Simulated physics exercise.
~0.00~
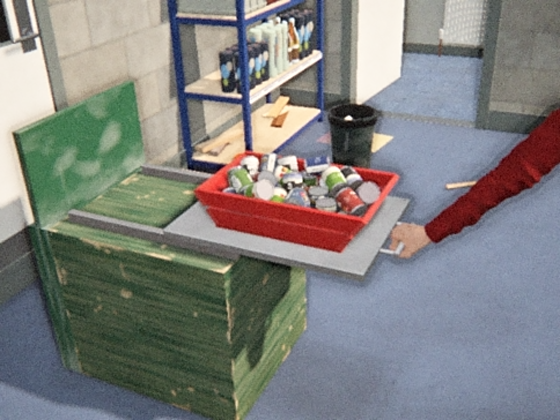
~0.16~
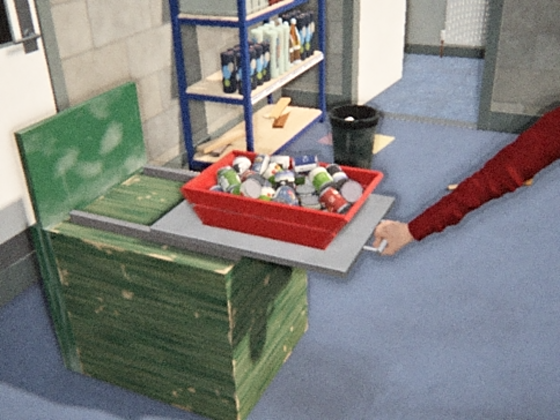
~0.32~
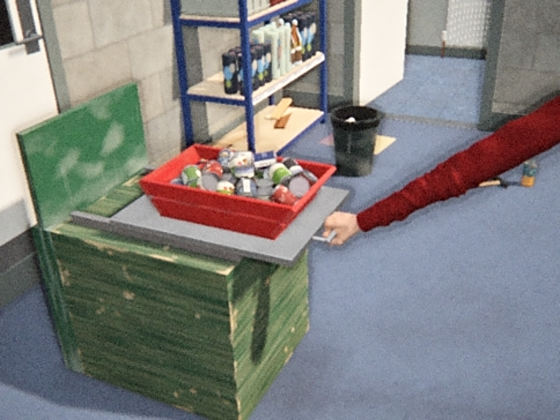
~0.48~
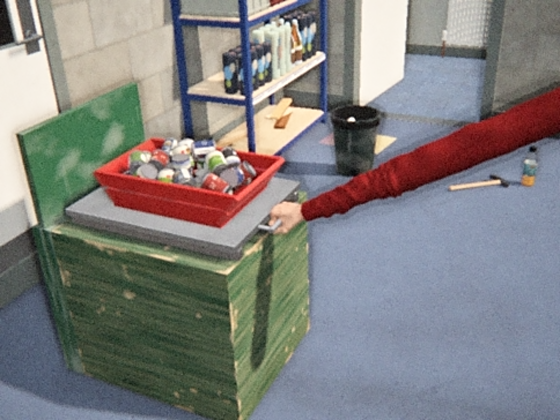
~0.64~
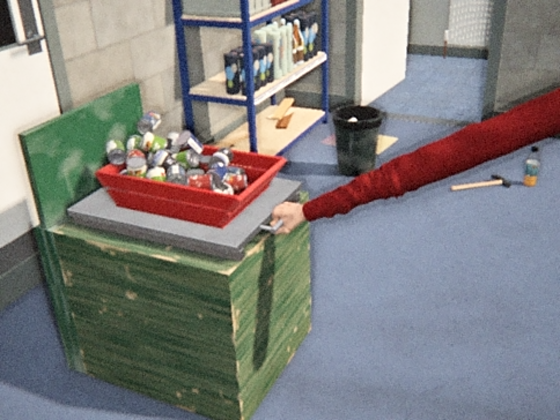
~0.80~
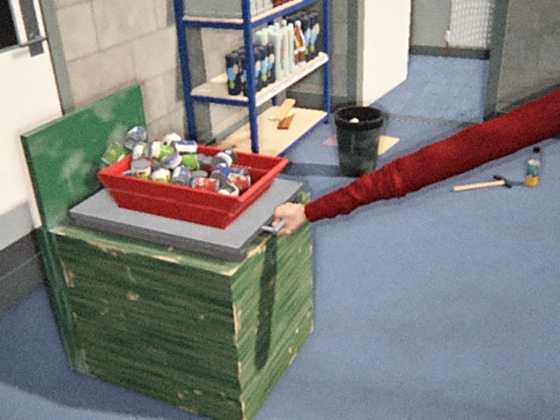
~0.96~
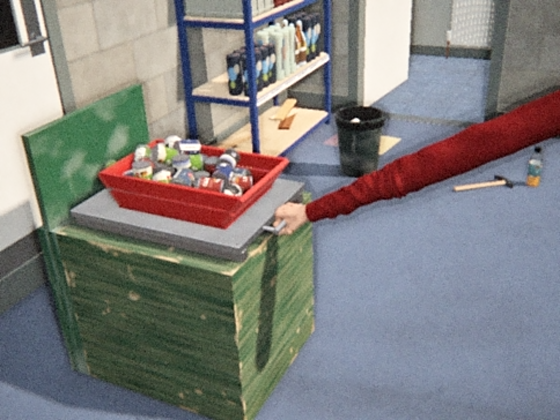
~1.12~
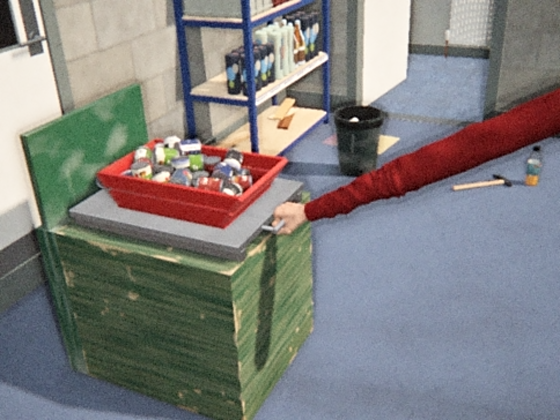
A sliding shelf is pushed left until it stops, jolting tins in its red crate.
